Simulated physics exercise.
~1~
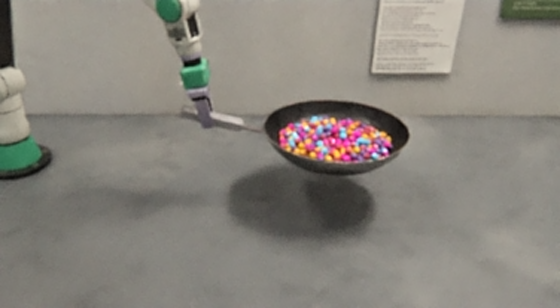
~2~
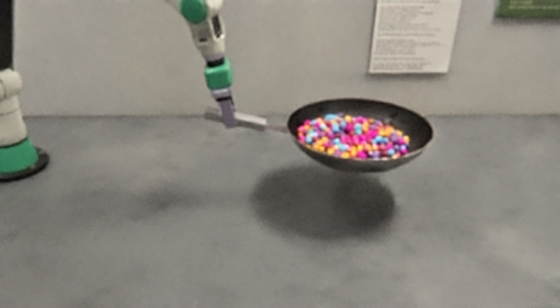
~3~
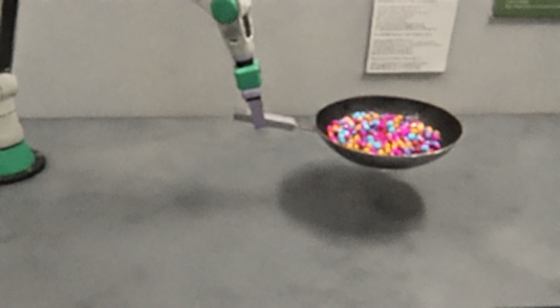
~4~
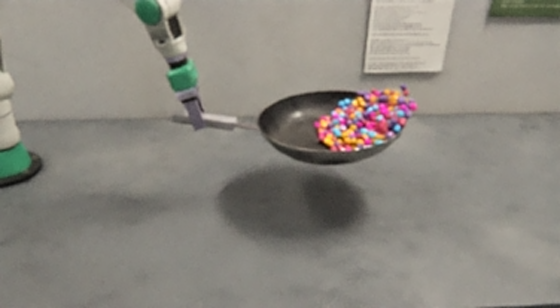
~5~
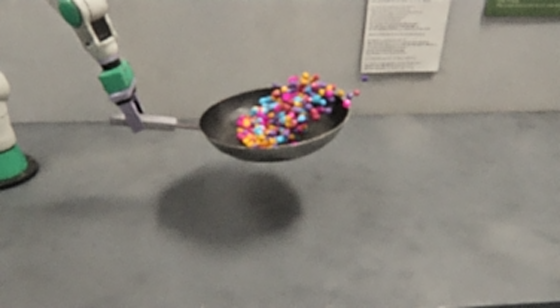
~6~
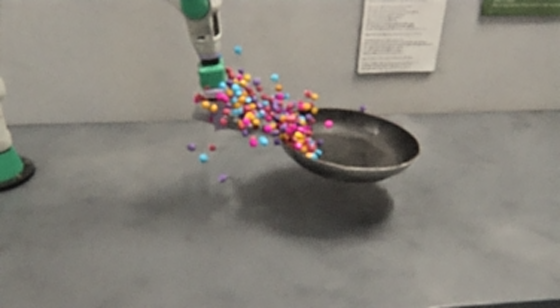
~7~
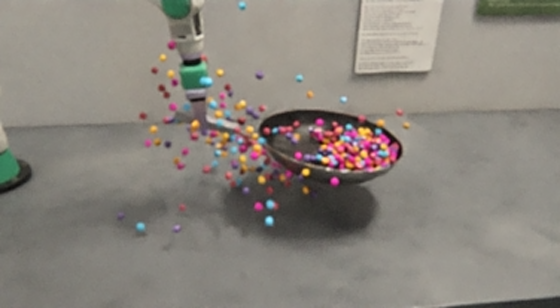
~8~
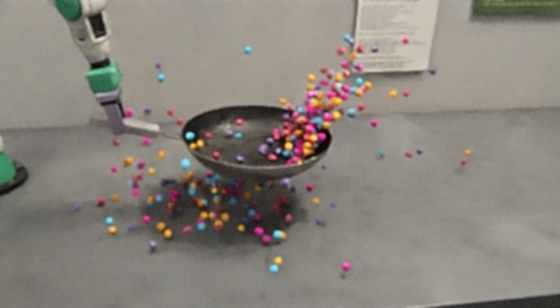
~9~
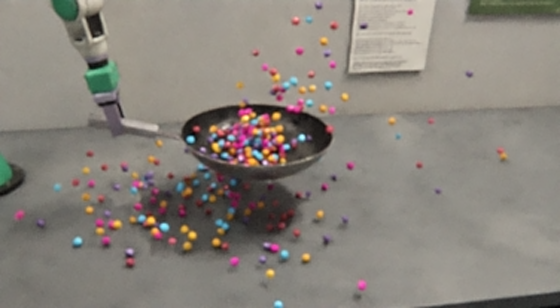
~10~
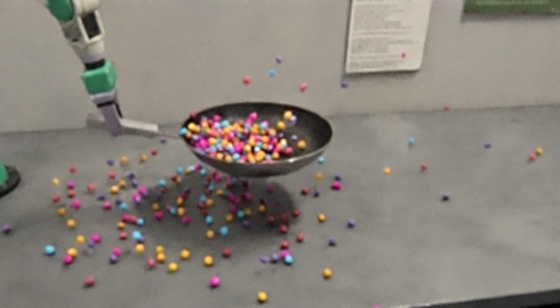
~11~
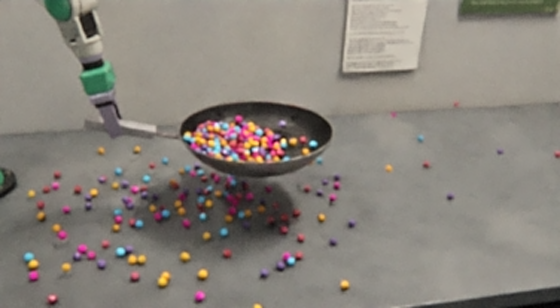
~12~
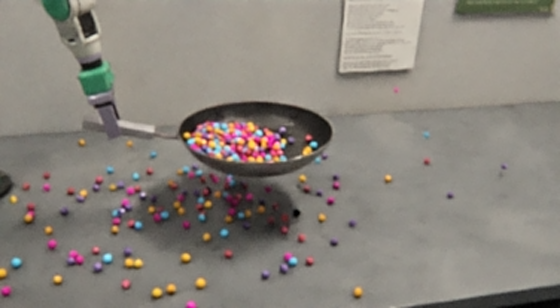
A robot arm moved a frying pan full of colourful round sweets to the right, then jerked it left and back again, flinging many into the air; they scattered across the grey table while the pan came to rest still holding a large heap.
